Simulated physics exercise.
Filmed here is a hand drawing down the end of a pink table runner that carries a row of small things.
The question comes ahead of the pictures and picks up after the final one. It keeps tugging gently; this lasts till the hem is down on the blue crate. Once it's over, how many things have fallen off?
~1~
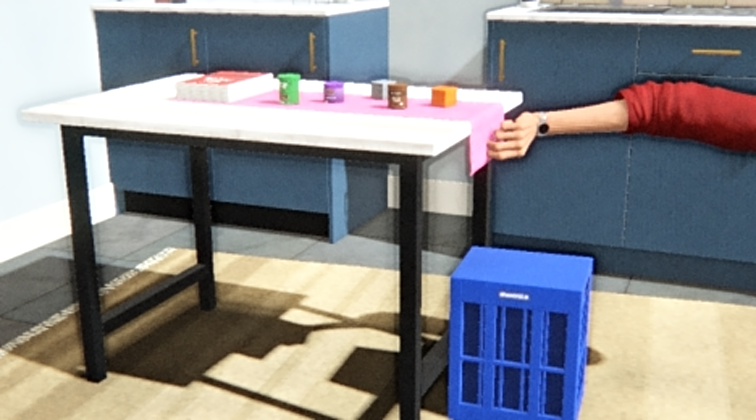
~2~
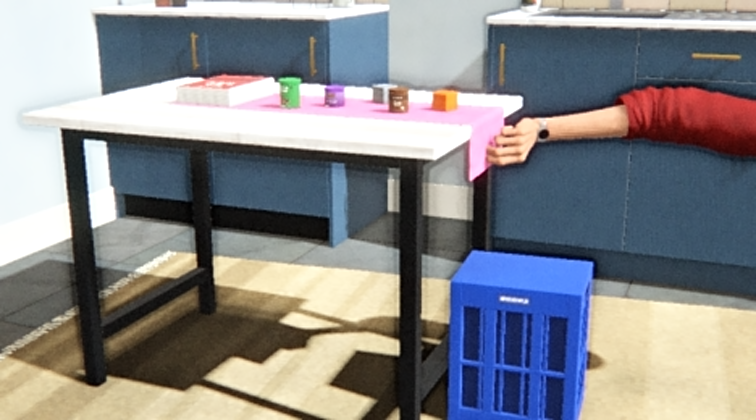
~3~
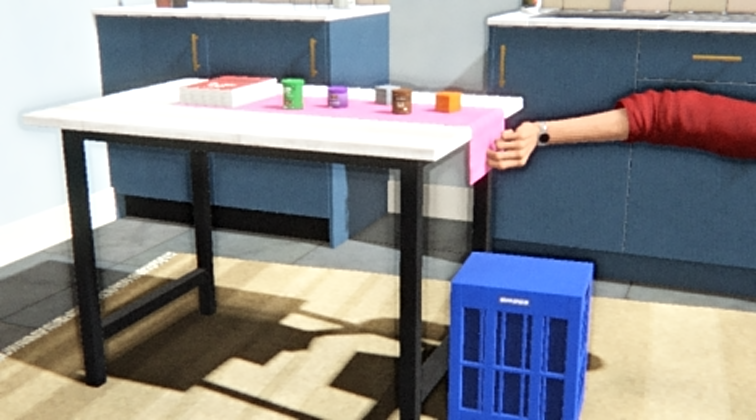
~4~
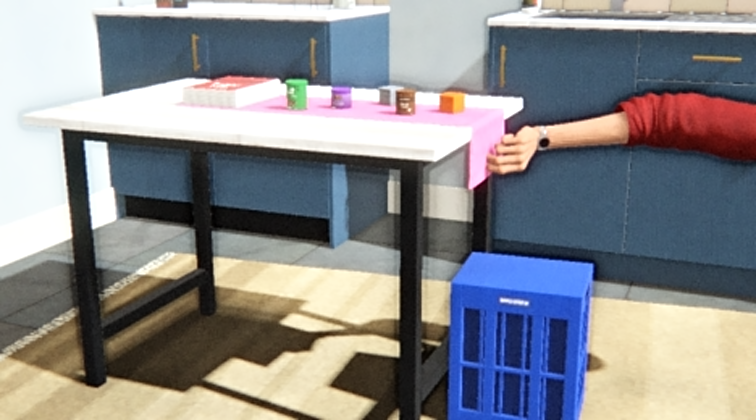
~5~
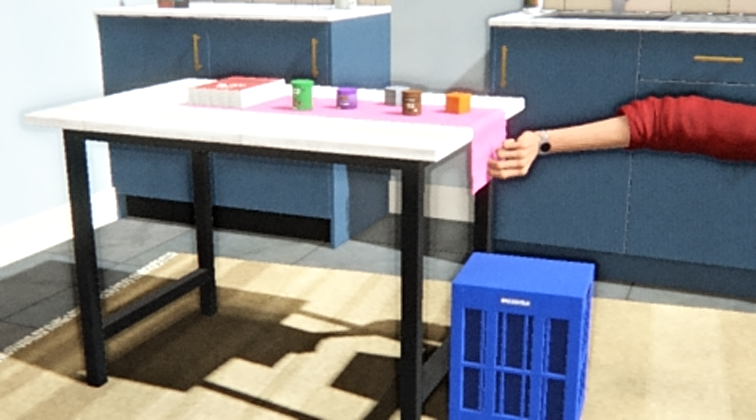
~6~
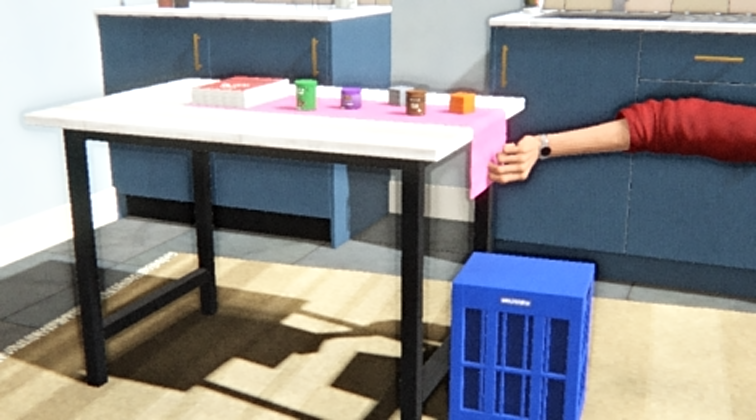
By then two have.
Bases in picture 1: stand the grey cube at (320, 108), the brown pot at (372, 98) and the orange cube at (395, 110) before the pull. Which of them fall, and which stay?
Record - grey cube retained; brown pot retained; orange cube lost.
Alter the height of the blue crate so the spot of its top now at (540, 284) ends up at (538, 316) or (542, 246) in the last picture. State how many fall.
3 and 1.
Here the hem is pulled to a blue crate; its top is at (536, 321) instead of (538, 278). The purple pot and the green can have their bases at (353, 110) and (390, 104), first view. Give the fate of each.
The purple pot is lost, the green can is lost.
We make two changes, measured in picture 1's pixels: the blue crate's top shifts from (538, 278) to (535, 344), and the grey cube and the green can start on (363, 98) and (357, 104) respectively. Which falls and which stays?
Grey cube is gone, green can is gone.
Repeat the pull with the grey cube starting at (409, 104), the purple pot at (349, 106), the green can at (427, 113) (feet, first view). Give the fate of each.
Outcome: Grey cube falls away, purple pot stays, green can falls away.
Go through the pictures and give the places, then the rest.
The first frame shows hem (470, 175); orange cube (444, 88); brown pot (398, 84); grey cube (384, 82); purple pot (334, 83); green can (289, 76); top of the crate (538, 278).
The second frame shows hem (470, 180); orange cube (445, 92).
The third frame shows hem (470, 184); brown pot (402, 90).
The fourth frame shows hem (469, 189); grey cube (391, 87); top of the crate (538, 284).
The fifth frame shows hem (472, 194); purple pot (347, 89).
The sixth frame shows hem (471, 198); orange cube (462, 95); brown pot (416, 91); grey cube (401, 88); purple pot (351, 89); green can (306, 82).
Soon after, hem near (488, 223); orange cube gone.
After that, hem on the crate; orange cube and brown pot gone.
In the end, hem on the crate; orange cube and brown pot gone. Over the edge go two.
